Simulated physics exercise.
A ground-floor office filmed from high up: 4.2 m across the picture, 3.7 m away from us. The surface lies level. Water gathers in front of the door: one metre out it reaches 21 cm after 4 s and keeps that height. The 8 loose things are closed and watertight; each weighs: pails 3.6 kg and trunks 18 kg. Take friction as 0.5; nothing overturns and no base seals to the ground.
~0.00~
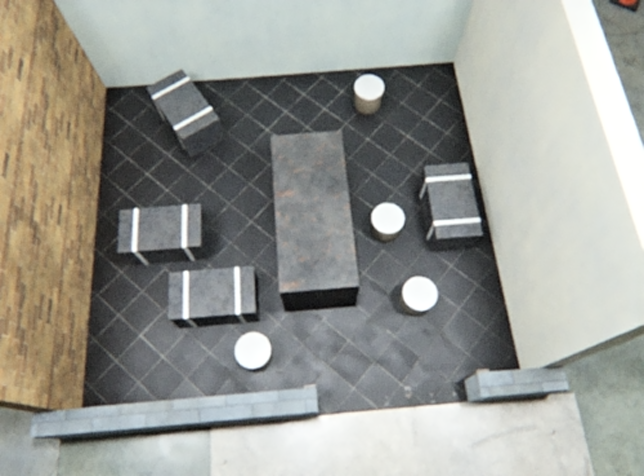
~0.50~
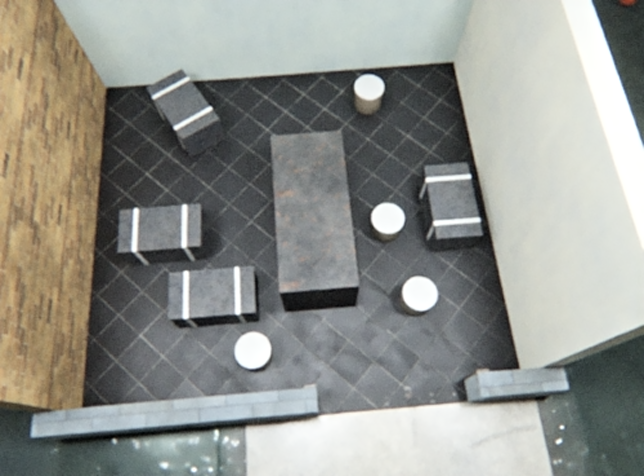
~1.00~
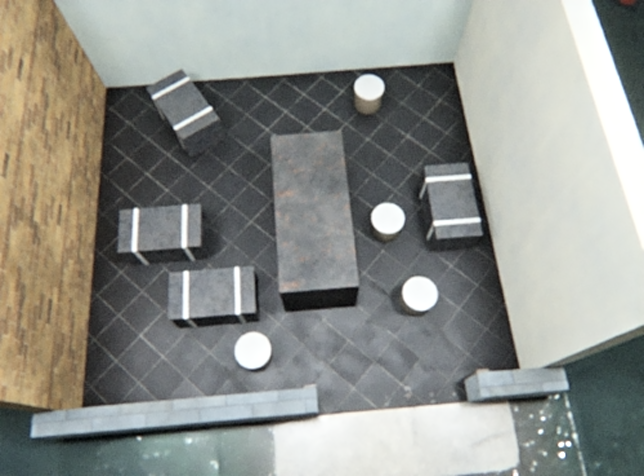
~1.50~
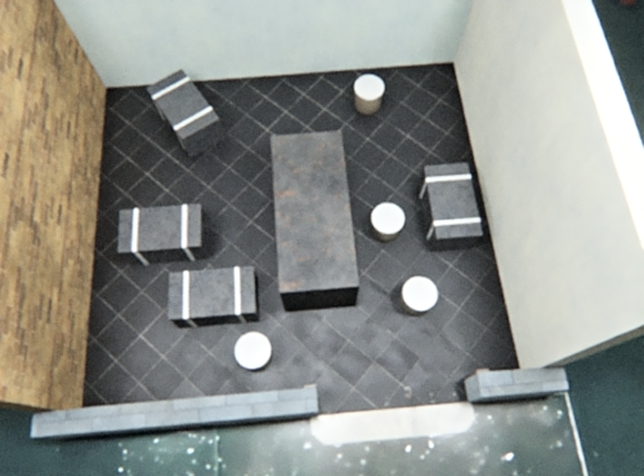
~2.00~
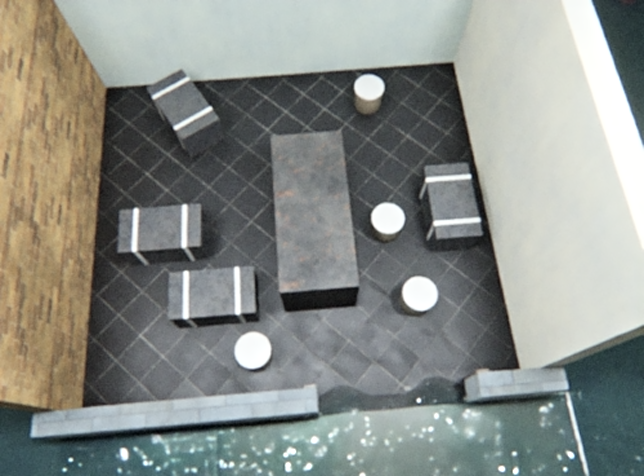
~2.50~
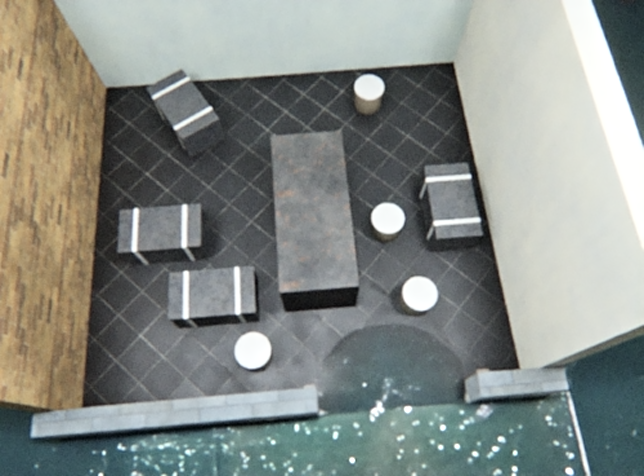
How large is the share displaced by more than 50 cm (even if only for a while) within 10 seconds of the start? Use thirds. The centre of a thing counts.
It is two thirds or more.
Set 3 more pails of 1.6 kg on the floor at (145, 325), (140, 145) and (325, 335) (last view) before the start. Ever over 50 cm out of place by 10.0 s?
In that order: Under, under, over.
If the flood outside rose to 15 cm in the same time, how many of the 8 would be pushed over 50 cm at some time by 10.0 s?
In that case 5 of them.
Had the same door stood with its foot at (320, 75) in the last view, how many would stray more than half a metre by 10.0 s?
In that case 6 of them.
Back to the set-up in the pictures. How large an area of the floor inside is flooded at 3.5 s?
About 2.0 m2.
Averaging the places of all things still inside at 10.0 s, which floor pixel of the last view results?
Near (160, 197).
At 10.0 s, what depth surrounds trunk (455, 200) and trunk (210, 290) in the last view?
About 12 and 5 cm.
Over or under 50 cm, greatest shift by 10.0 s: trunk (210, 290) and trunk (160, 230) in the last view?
In turn: Less, short of it.
After 3.5 s 0 of 8 are over 50 cm from their spots; 0 afloat.
After 4.5 s 1 of 8 are over 50 cm from their spots; 1 afloat.
After 7.0 s 4 of 8 are over 50 cm from their spots; 5 afloat.
After 10.0 s 6 of 8 are over 50 cm from their spots, and 6 have been at some point; 7 afloat.
